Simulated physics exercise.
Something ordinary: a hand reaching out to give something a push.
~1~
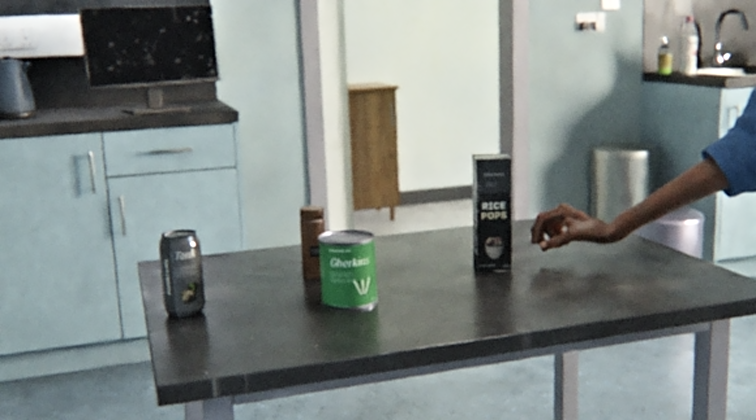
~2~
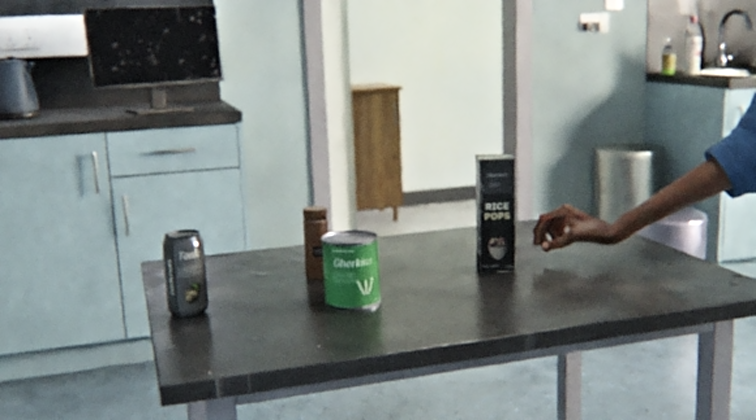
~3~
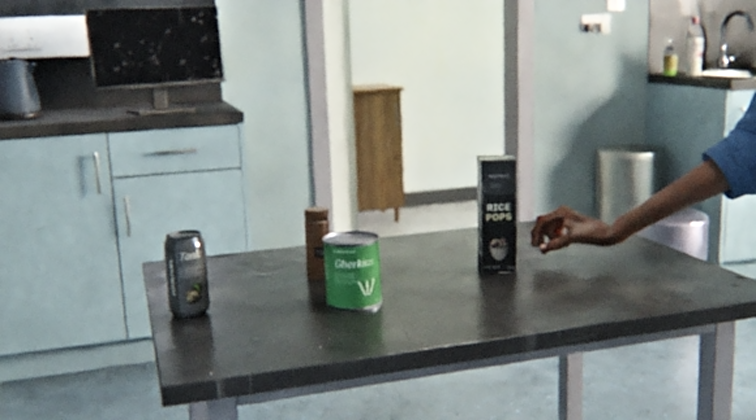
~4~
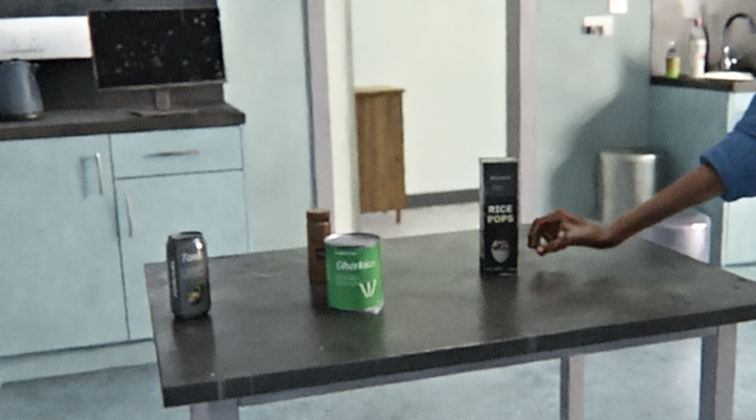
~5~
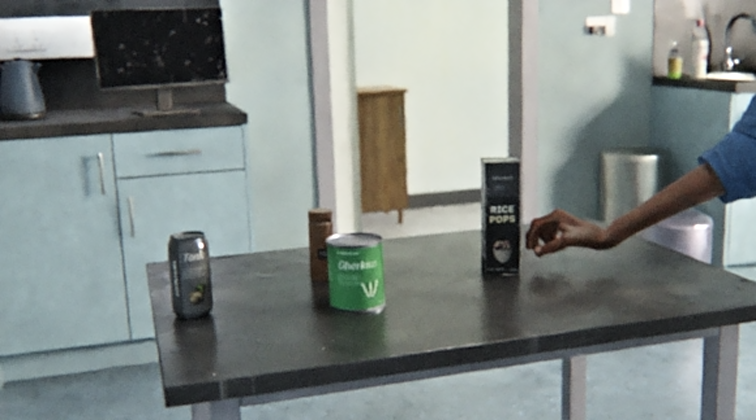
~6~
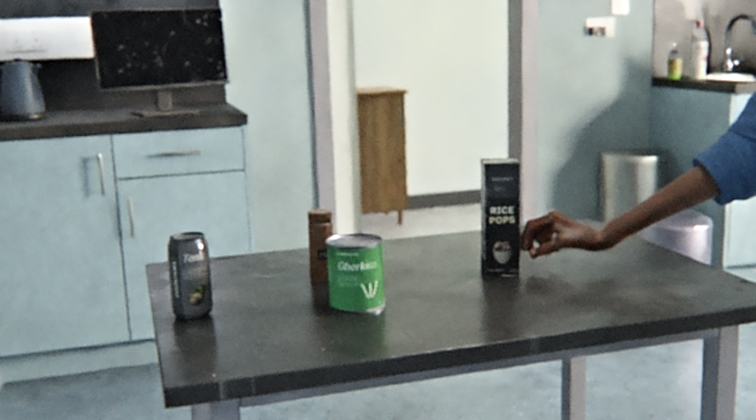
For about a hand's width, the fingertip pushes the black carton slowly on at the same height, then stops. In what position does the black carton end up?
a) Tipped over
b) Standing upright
The answer is b.
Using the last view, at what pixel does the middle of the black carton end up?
Roughly (438, 220).
Then, 0.50 s after the last picture, black carton slid a little near (486, 217).
Then, 1.00 s after the last picture, black carton slid about its own width near (464, 218).
Then, 1.50 s after the last picture, black carton slid well along near (442, 220).
At rest, moved from the start, black carton. Seen from the same camera at the end, black carton near (438, 220).
